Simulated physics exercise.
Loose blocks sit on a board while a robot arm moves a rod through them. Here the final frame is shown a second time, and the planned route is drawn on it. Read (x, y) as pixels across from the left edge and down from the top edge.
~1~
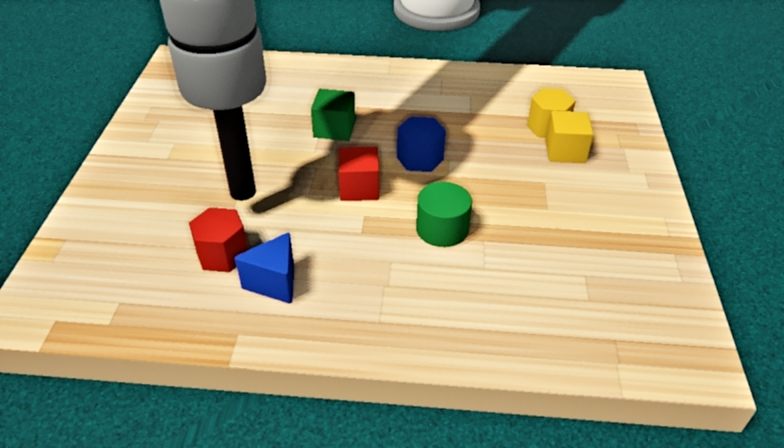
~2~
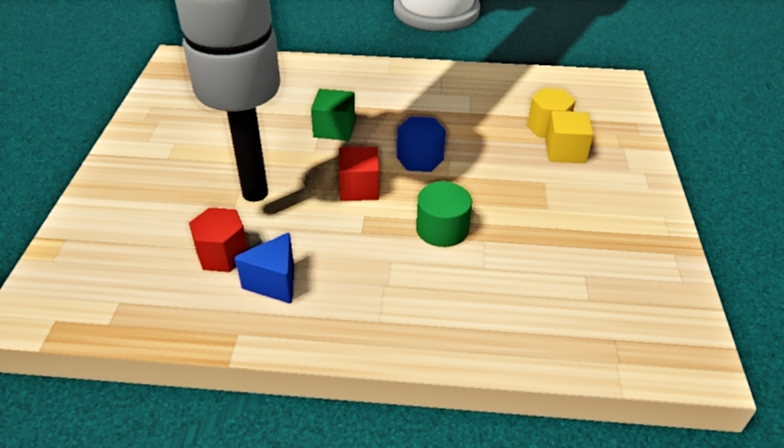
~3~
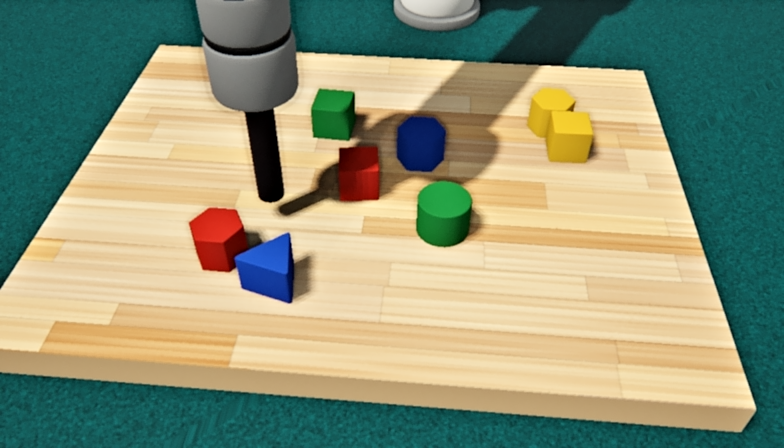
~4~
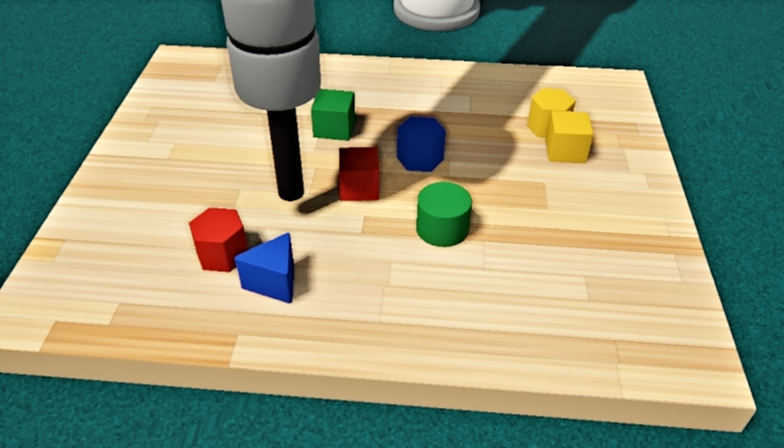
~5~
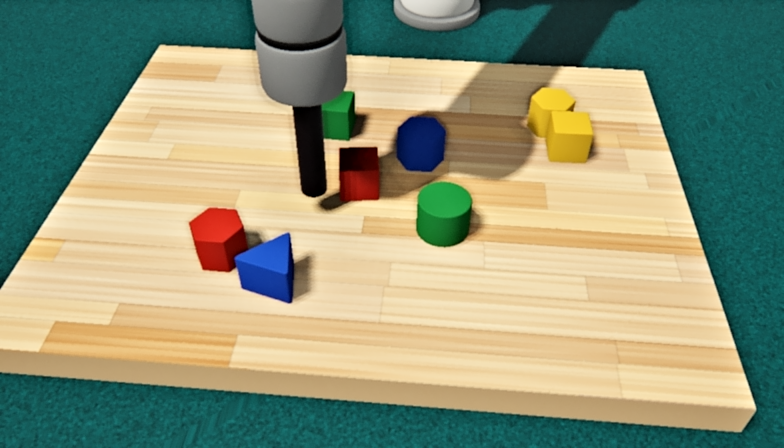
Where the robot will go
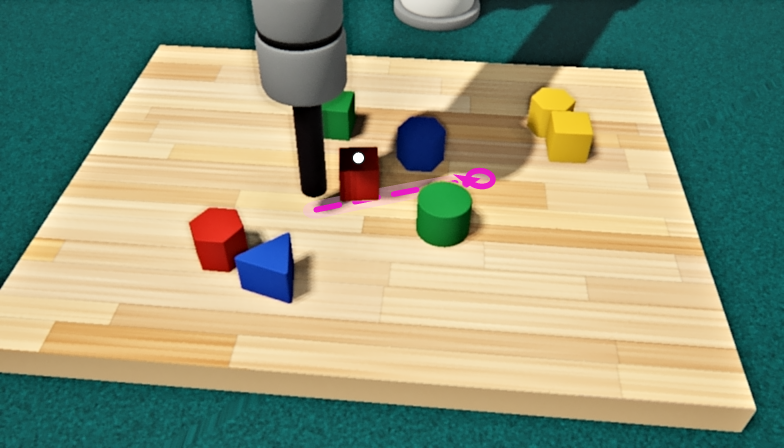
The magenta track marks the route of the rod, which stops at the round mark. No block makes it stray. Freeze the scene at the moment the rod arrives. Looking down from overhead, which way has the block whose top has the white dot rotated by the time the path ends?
From overhead, anticlockwise.
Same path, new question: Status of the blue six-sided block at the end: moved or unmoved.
By the time the path is finished, it has moved at least a centimetre.
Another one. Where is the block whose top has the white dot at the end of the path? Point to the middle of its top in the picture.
It sits at (395, 141).
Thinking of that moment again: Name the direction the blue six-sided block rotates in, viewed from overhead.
It goes clockwise.
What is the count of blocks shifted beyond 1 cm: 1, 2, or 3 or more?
Most likely two.
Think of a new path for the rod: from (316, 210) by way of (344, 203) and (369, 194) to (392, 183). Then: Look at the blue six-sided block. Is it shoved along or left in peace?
It leaves its spot.
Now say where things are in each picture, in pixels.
The first picture shows rod tip (243, 193); block tops, red square piece (358, 158); blue six-sided block (422, 128); green circle (445, 198).
The second picture shows rod (256, 194); blocks unchanged.
The third picture shows rod (272, 195); blocks unchanged.
The fourth picture shows rod (291, 194); blocks unchanged.
The fifth picture shows rod (314, 190); red square piece (358, 158); blue six-sided block (422, 128); green circle (445, 198).
Path on the board, from (316, 210) directly to (481, 178); the dot is on the red square piece.
On the path given first. One third of the way, rod (373, 178); red square piece (382, 145), turned 45° anticlockwise.
Two thirds of the way, rod (429, 168); red square piece (395, 141), turned 95° anticlockwise; blue six-sided block (427, 119), turned 20° clockwise.
At the end, rod (483, 159); red square piece (395, 141), turned 95° anticlockwise; blue six-sided block (427, 119), turned 20° clockwise; green circle in place.
